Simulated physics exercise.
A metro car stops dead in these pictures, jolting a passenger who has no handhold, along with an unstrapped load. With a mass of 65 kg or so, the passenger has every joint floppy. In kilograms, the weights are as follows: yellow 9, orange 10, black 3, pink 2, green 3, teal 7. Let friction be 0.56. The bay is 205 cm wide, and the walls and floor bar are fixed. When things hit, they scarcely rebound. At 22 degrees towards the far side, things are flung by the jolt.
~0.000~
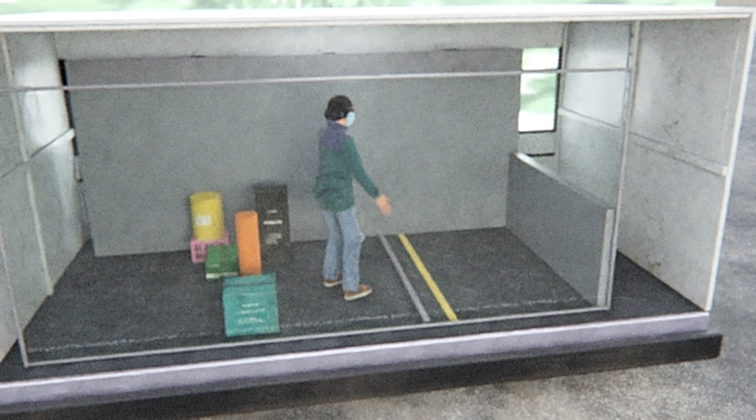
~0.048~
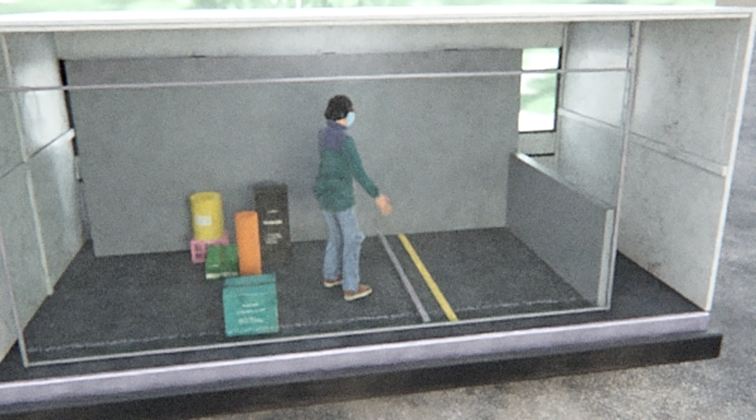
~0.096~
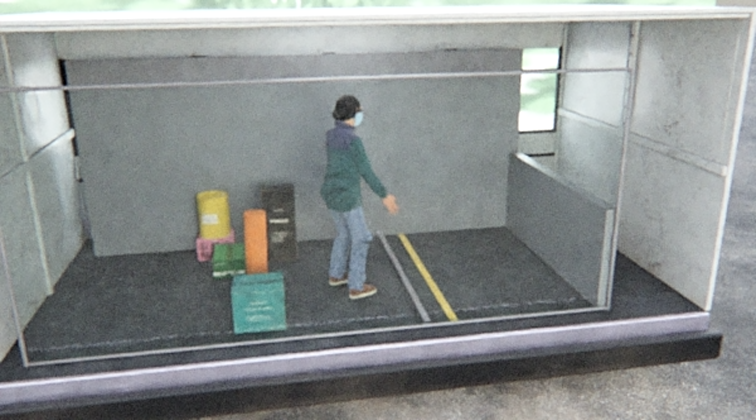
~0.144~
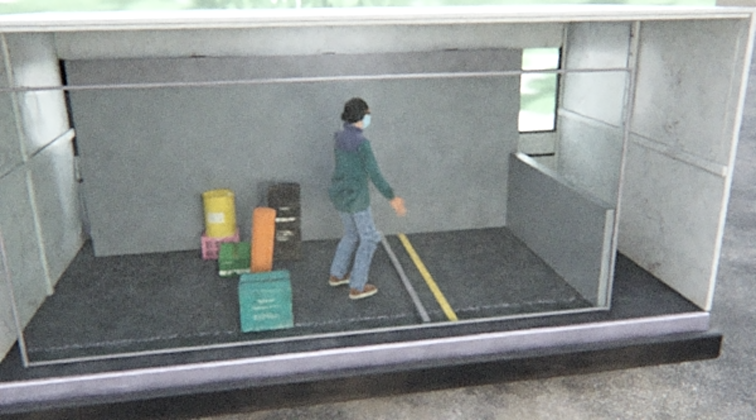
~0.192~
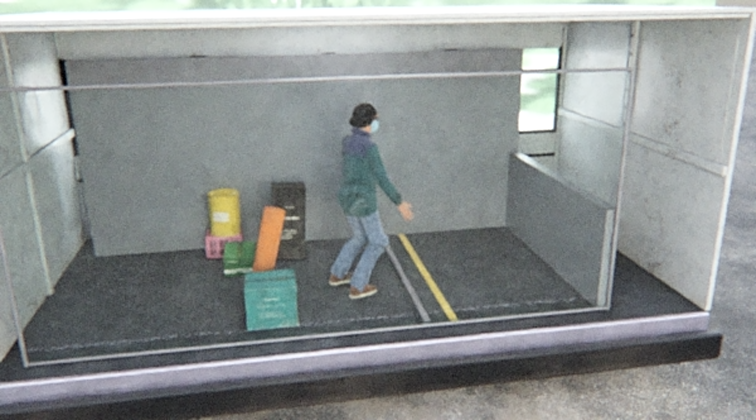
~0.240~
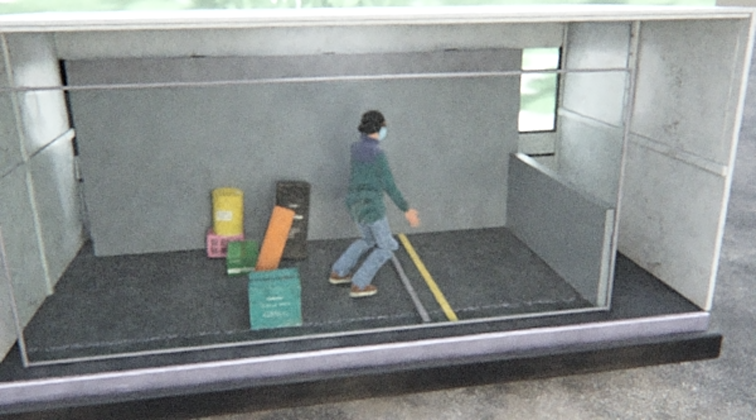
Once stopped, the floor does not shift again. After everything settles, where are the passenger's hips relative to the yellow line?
The passenger's hips are short of the yellow line.
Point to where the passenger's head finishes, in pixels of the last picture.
It ends up around (437, 261), more or less.
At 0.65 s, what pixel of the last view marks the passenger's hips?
Around (390, 238).
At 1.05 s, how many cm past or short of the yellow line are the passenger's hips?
About 30 cm short.
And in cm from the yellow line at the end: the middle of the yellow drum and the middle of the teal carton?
Yellow drum 180 short, teal carton 130 short.
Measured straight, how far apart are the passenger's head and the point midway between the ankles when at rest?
Distance head to ankle midpoint: Approx. 70 cm.
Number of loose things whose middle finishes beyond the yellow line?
By my count, 0 of them.
After 0.40 s the passenger's hips are 36 cm short of the yellow line, near (387, 232) in the last picture's view.
After 0.65 s the passenger's hips are 34 cm short of the yellow line, near (390, 238) in the last picture's view.
After 1.05 s the passenger's hips are 29 cm short of the yellow line, near (397, 238) in the last picture's view; the yellow drum 182 cm short of the yellow line, tilted 5°.
At rest, 3.3 s, yellow drum stops short of the yellow line; orange roll stops short of the yellow line; black tall box stops short of the yellow line; pink crate stops short of the yellow line; green carton stops short of the yellow line; teal carton stops short of the yellow line; passenger's hips stop short of the yellow line; passenger's head crosses the yellow line.
